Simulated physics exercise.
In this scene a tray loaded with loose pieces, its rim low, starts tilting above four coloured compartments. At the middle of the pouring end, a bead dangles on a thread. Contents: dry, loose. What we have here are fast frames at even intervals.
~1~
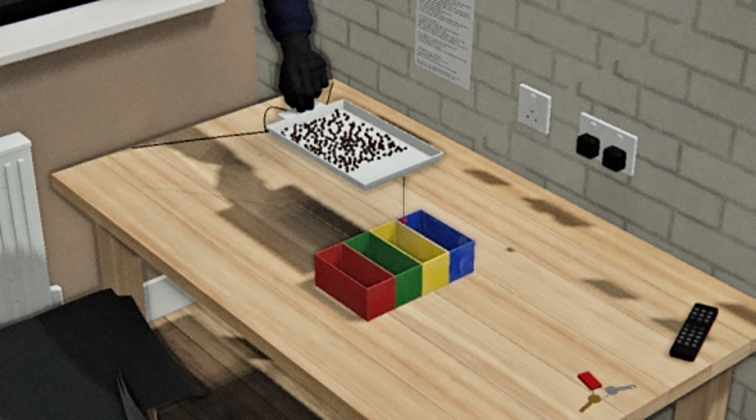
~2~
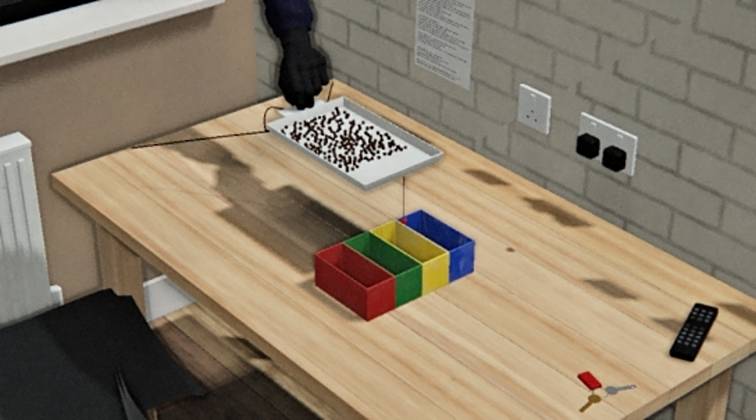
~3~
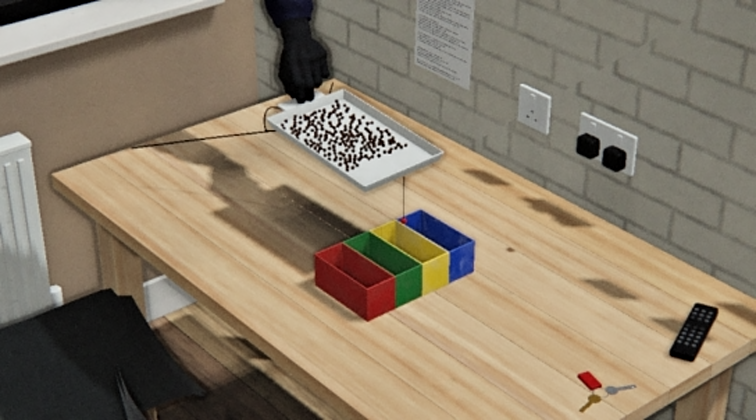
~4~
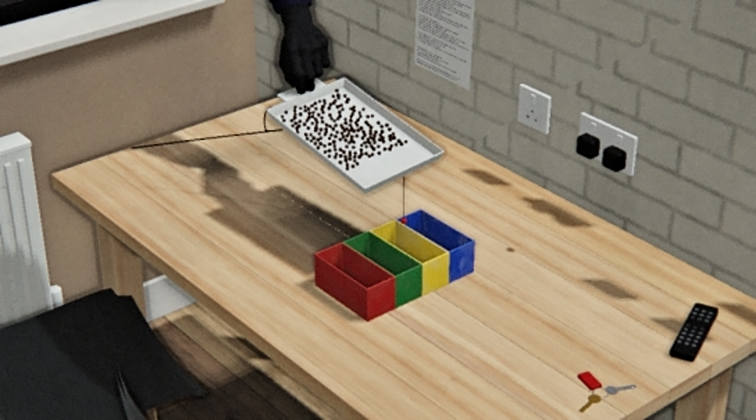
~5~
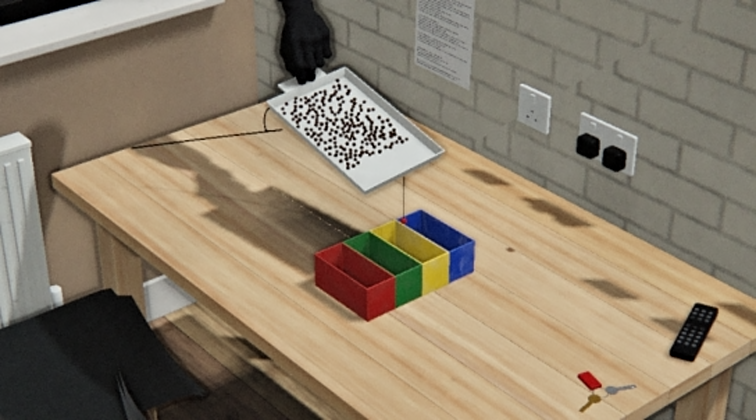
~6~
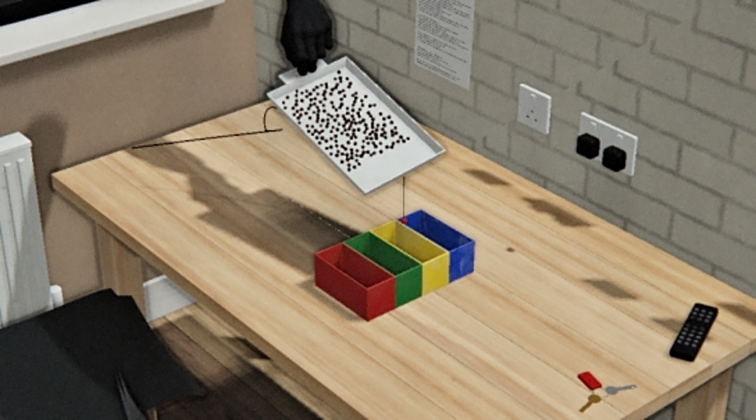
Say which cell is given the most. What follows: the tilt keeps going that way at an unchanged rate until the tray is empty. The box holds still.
The green cell is given the most.
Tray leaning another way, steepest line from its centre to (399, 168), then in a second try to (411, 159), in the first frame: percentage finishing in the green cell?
The first try gives close to 10 percent; the next gives 0 percent.
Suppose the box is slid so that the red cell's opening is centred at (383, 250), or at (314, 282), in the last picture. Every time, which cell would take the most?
Try 1 - that red cell. Try 2 - the cell in yellow.
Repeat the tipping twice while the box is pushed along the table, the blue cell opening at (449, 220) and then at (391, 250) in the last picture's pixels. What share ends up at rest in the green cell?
20 %, then 0 %.
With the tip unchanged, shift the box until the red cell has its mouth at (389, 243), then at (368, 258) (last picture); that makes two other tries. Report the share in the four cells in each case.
In order: 40 percent, then 100 percent.
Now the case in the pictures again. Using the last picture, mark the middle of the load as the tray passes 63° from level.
Somewhere about pixel (374, 199).
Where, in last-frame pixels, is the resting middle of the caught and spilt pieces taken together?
Centre at rest, last view: Approx. (383, 283).
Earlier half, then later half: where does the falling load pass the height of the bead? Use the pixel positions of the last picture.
Starting near (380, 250), moving on to near (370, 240).
Soon, tray tipped steeply; about half on the tray; about a quarter in the green cell; a stray few in the red cell; a stray few in the yellow cell; about a quarter falling or outside the box.
A while on, tray tipped past a quarter turn; a stray few on the tray; about two thirds in the green cell; a small part in the red cell; a small part in the yellow cell; a small part falling or outside the box.
Towards the end, tray tipped past a quarter turn; most in the green cell; a small part in the red cell; a small part in the yellow cell; a stray few falling or outside the box.
Finally, tray tipped past a quarter turn; most in the green cell; a small part in the red cell; a small part in the yellow cell; none in the blue cell; a stray few outside the box.
